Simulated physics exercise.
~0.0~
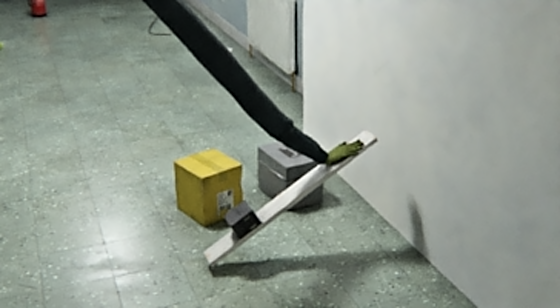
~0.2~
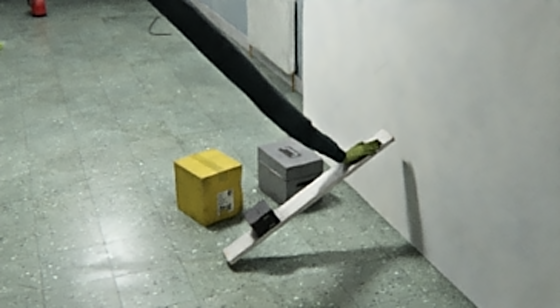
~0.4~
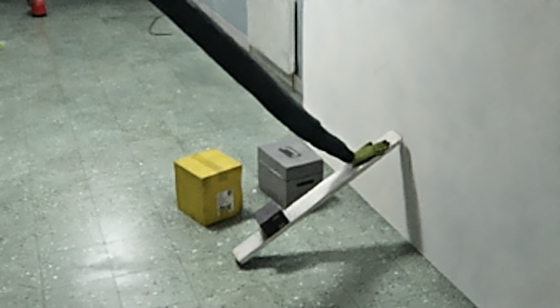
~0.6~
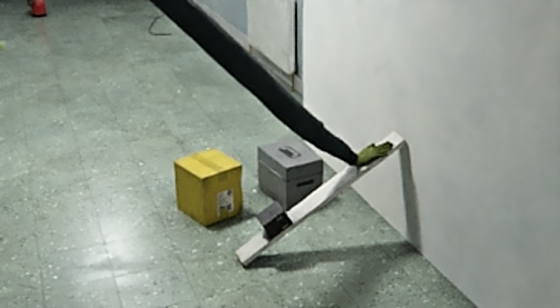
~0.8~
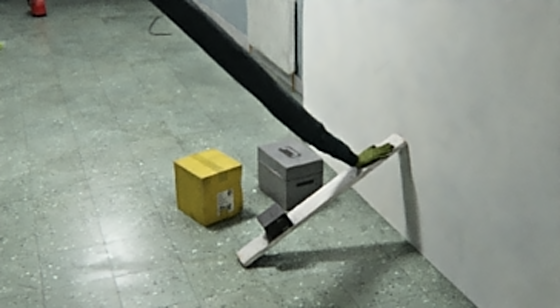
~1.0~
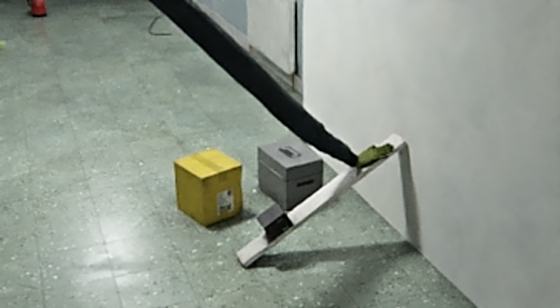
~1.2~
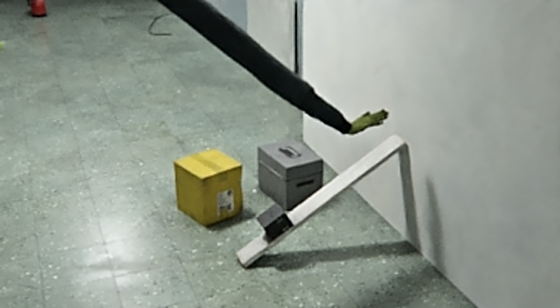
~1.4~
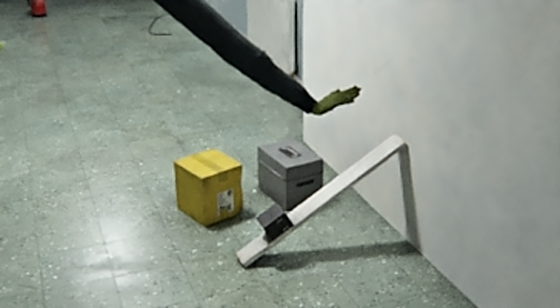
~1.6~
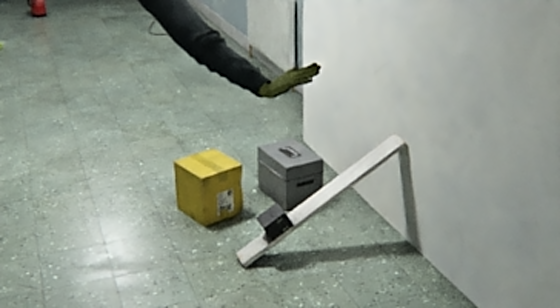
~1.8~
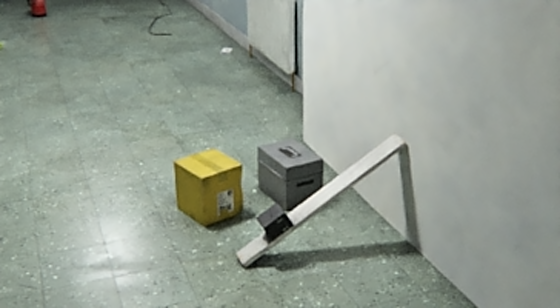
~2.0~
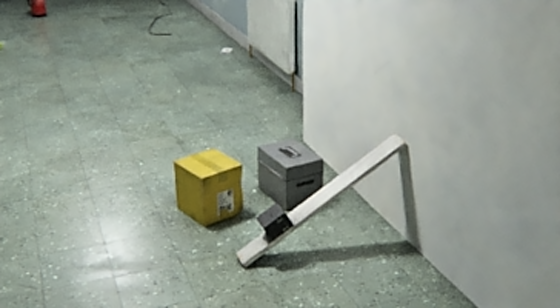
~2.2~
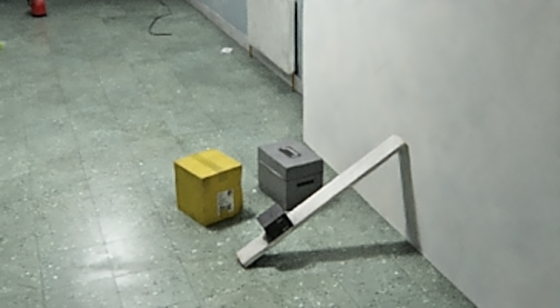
A gloved hand shifted a slanting white plank, with a small dark block near its lower end, a little to the right against a bare wall, then let go and withdrew, leaving it leaning there beside the unmoved yellow box and grey toolbox.
